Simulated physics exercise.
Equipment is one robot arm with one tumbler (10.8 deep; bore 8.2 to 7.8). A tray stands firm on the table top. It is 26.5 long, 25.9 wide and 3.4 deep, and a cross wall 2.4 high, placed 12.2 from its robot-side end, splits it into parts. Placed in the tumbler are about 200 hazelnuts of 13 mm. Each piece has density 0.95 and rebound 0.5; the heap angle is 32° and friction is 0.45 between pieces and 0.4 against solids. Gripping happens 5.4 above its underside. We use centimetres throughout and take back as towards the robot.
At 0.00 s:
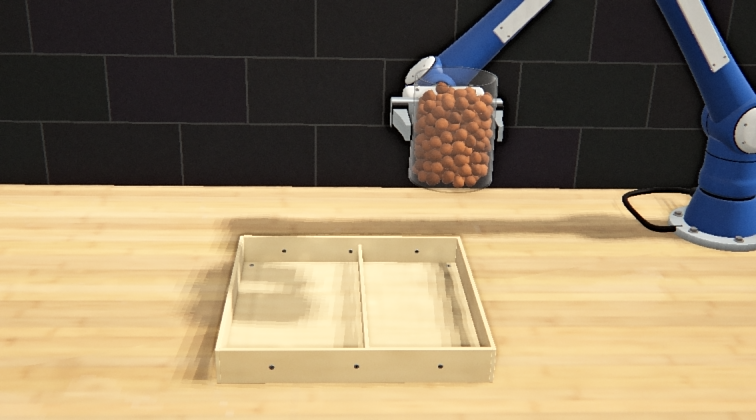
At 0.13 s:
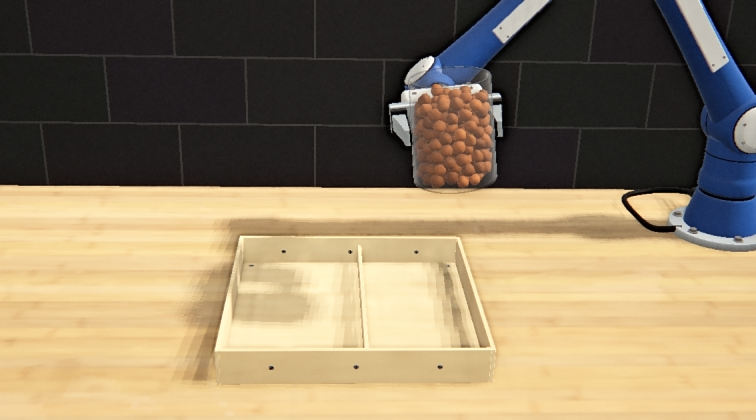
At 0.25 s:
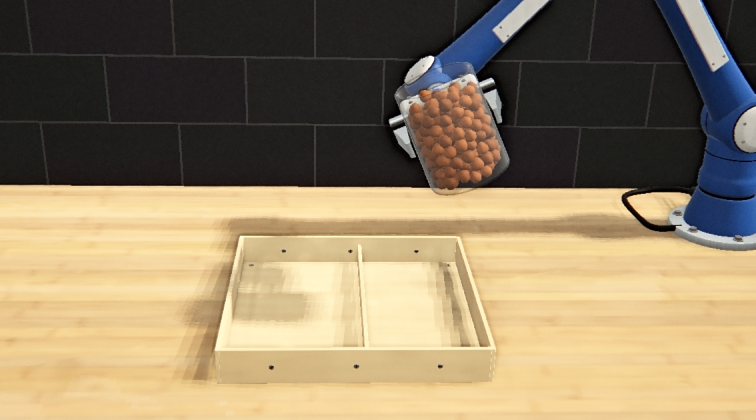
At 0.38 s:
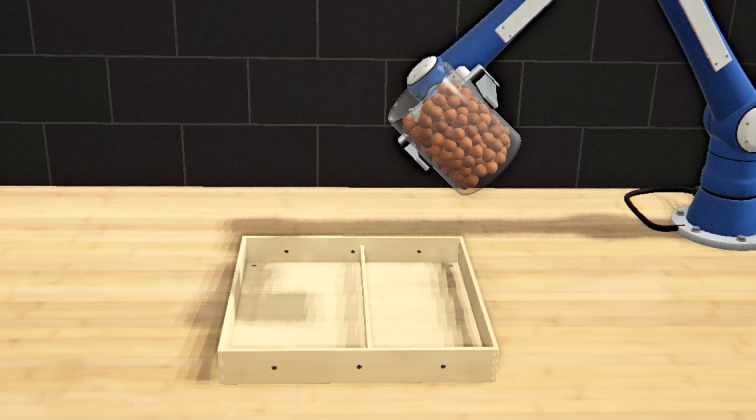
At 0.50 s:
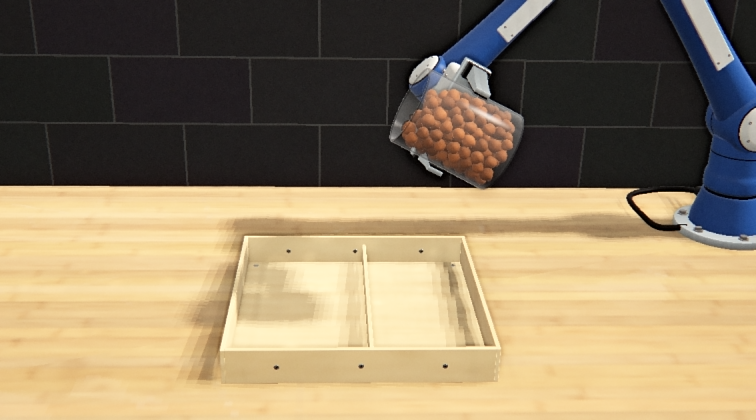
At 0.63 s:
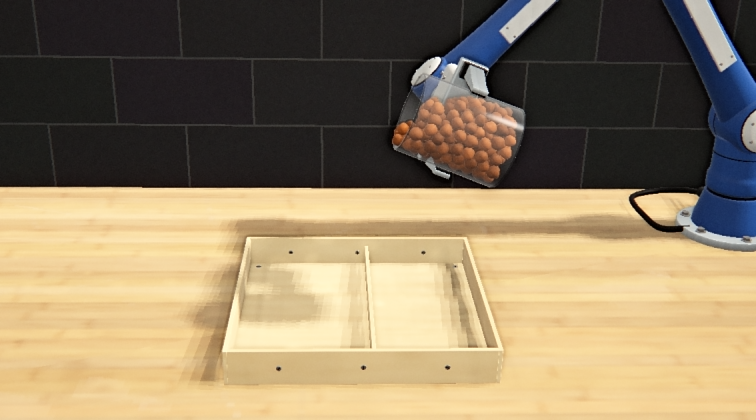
A blue robot arm gradually tilting a clear tumbler of brown nuts to the left above a divided wooden tray.
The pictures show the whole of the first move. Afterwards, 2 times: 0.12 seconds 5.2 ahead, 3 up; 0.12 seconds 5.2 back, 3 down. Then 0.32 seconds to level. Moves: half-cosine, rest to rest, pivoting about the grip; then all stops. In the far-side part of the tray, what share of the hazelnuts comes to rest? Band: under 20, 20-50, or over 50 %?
Over 50 %.
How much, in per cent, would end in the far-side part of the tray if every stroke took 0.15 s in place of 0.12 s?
Then roughly 40 percent.
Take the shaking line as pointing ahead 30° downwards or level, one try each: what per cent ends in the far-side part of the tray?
Estimates, in order: 20 % then 35 %.
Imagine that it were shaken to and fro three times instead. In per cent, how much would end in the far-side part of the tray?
It would come to about 70 %.
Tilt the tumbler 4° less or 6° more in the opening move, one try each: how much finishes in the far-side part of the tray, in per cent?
Estimates: 55 % then 65 %.
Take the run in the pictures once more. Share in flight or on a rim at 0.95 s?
About 51 per cent.
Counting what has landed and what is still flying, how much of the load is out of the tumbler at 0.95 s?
By then near 55 % is out.
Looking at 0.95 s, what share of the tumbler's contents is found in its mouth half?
My estimate is near 30 per cent.
After 0.95 s, tilted 69° forward, highest piece 26 above the table; 92 in the tumbler, 8 in the far-side part, 105 in flight or on a rim.
After 1.27 s, tilted 35° forward, highest piece 23 above the table; 123 in the far-side part, 54 in the tumbler, 18 on the table or floor, 7 in the robot-side part, 3 in flight or on a rim.
After 1.63 s, level, highest piece 22 above the table; 125 in the far-side part, 54 in the tumbler, 18 on the table or floor, 8 in the robot-side part.
After 2.68 s, level, highest piece 22 above the table; 125 in the far-side part, 54 in the tumbler, 18 on the table or floor, 8 in the robot-side part.
In the end, 125 in the far-side part, 54 in the tumbler, 18 on the table or floor, 8 in the robot-side part. That is 61 % in the far-side part of the tray.
